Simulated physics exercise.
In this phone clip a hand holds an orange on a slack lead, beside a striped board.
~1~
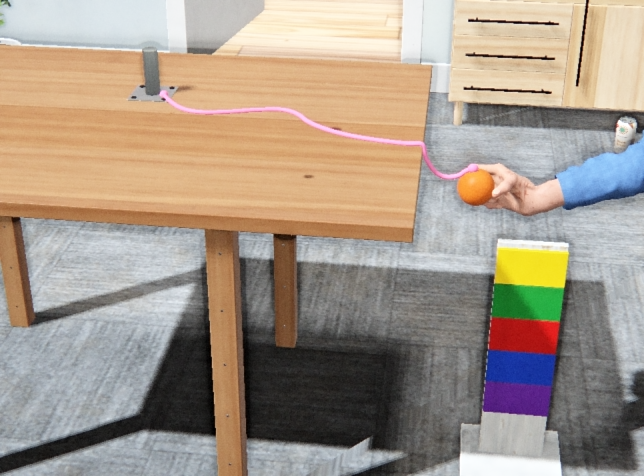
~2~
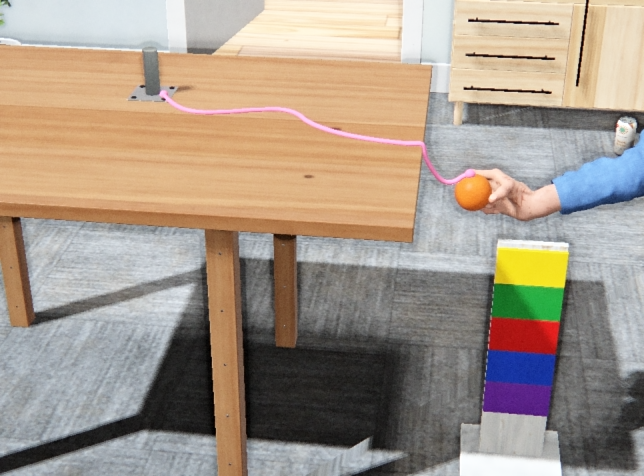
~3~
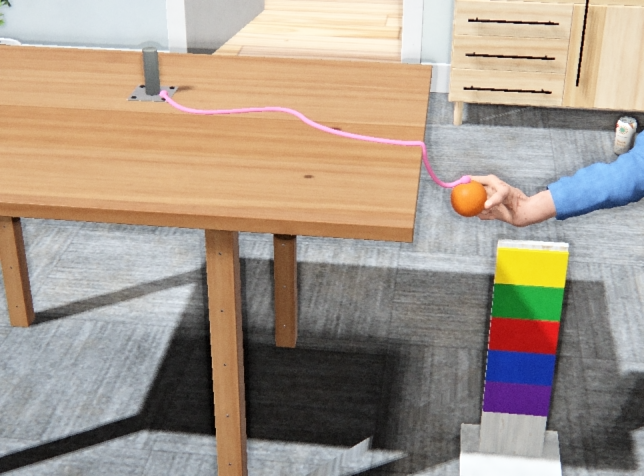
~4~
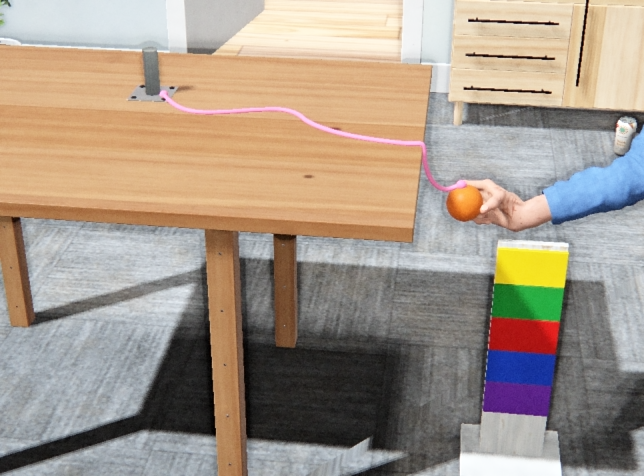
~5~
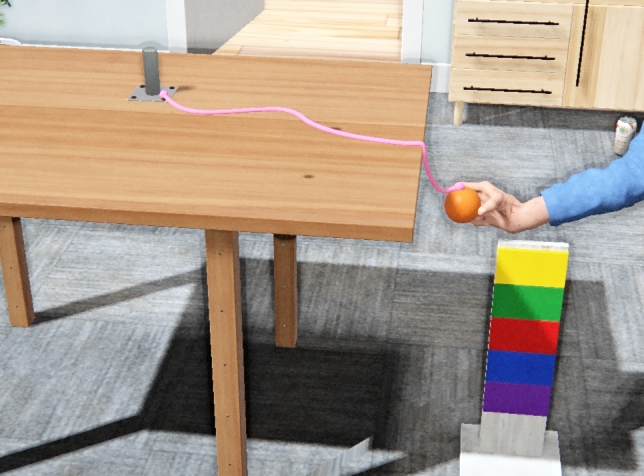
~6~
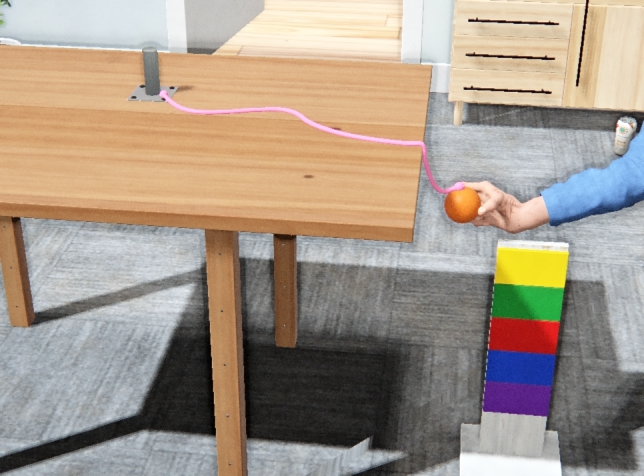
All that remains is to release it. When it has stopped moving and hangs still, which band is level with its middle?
Yellow.
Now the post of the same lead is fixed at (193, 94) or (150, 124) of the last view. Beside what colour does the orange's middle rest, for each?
Going case by case, it's green and then green.
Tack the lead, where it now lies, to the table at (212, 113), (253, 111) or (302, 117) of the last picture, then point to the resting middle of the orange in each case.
(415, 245), (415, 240) and (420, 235).
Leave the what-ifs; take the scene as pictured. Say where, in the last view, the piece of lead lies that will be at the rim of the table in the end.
(388, 142), give or take.
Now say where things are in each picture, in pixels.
The first picture shows orange (476, 187); yellow (531, 269); green (527, 303); red (524, 337); blue (520, 369); purple (517, 400).
The second picture shows orange (473, 192); lead through (175, 105) (233, 112) (299, 116) (346, 135) (420, 147).
The third picture shows orange (469, 198).
The fourth picture shows orange (465, 203); lead through (175, 105) (233, 112) (299, 116) (346, 135) (420, 147).
The fifth picture shows orange (463, 205).
The sixth picture shows orange (463, 205); lead through (175, 105) (233, 112) (299, 116) (346, 135) (420, 147).
Soon after, orange near (419, 250); level with yellow.
After that, orange near (433, 251); level with yellow.
In the end, orange near (417, 252); level with yellow. Its middle rests at the yellow band.
